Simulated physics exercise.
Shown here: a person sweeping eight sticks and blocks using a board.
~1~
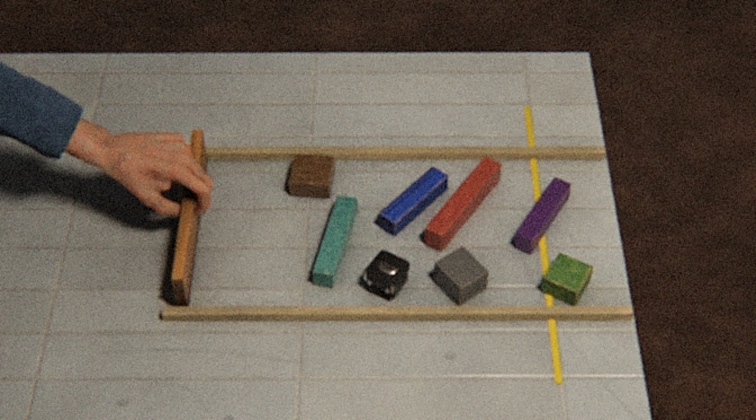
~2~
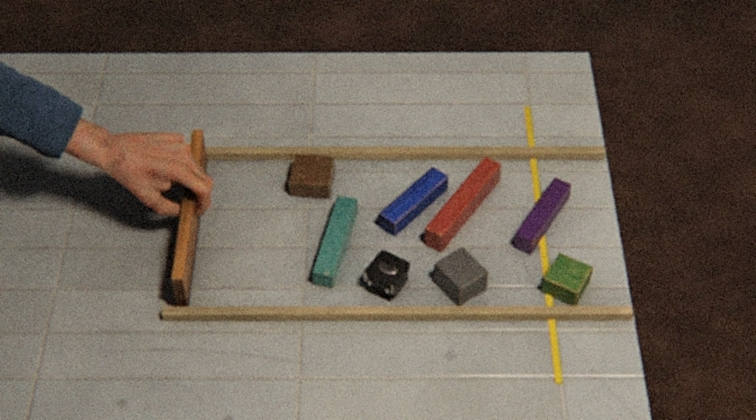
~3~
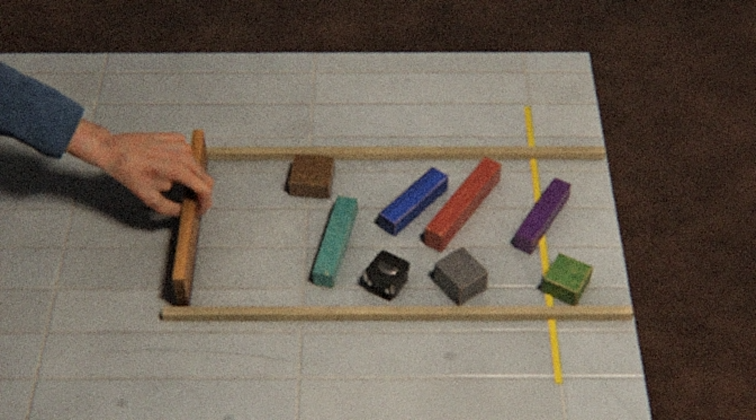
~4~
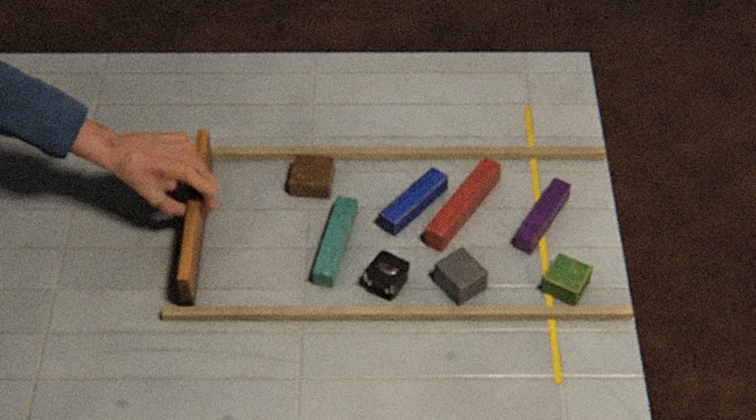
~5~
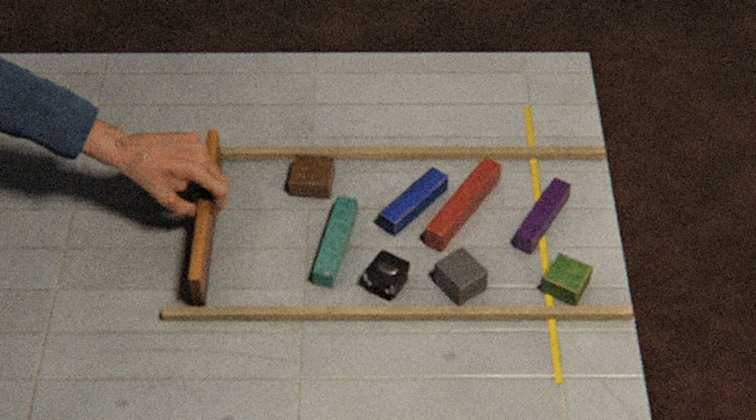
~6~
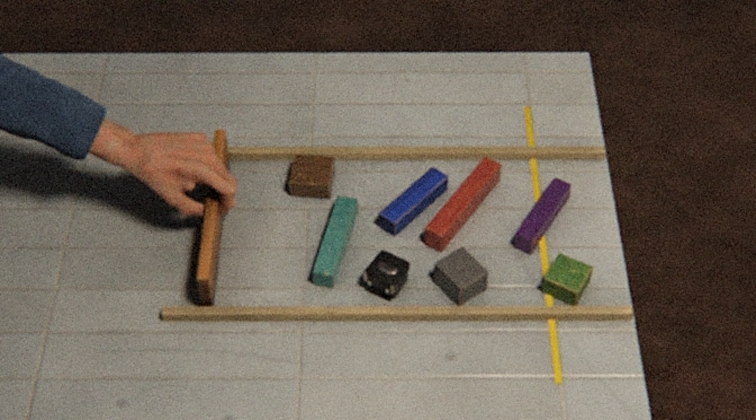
A hand holding a wooden board upright stays nearly still at first, then slides it slightly to the right between two thin rails, while the eight coloured bars and blocks ahead of it, near a yellow tape line, remain unmoved.
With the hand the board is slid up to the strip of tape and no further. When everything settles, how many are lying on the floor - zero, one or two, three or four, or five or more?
When it settles, one or two are on the floor.
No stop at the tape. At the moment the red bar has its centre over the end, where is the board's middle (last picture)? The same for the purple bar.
Roughly (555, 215); roughly (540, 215).
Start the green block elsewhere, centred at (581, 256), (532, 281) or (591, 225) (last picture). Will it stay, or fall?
The green block drops off; is lost; drops off.
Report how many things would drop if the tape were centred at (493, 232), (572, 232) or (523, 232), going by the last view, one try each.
Those tries give 0, 4 and 1.
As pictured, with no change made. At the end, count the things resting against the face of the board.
Contact count: 2.
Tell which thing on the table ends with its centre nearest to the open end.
Purple bar.
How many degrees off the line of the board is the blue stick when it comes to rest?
Roughly 25° out of line.
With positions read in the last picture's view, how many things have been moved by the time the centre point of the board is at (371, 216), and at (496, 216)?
The first number is 4, the next one 8.
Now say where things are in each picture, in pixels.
In the first picture, green block (567, 279); purple bar (543, 215); red bar (464, 203); board (191, 216); tape (541, 232).
In the second picture, purple bar (543, 215); board (191, 216).
In the third picture, red bar (464, 204); grey block (461, 276).
In the fourth picture, green block (567, 279); turquoise bar (336, 241).
In the fifth picture, purple bar (543, 215); black case (388, 276).
In the sixth picture, green block (567, 279); purple bar (543, 215); red bar (464, 204); board (214, 216); tape (541, 232).
Soon after, none off yet; green block at rest near (567, 279); purple bar at rest near (543, 215); red bar at rest near (464, 204).
In the end, the number that fall off is one or two; gone, green block.
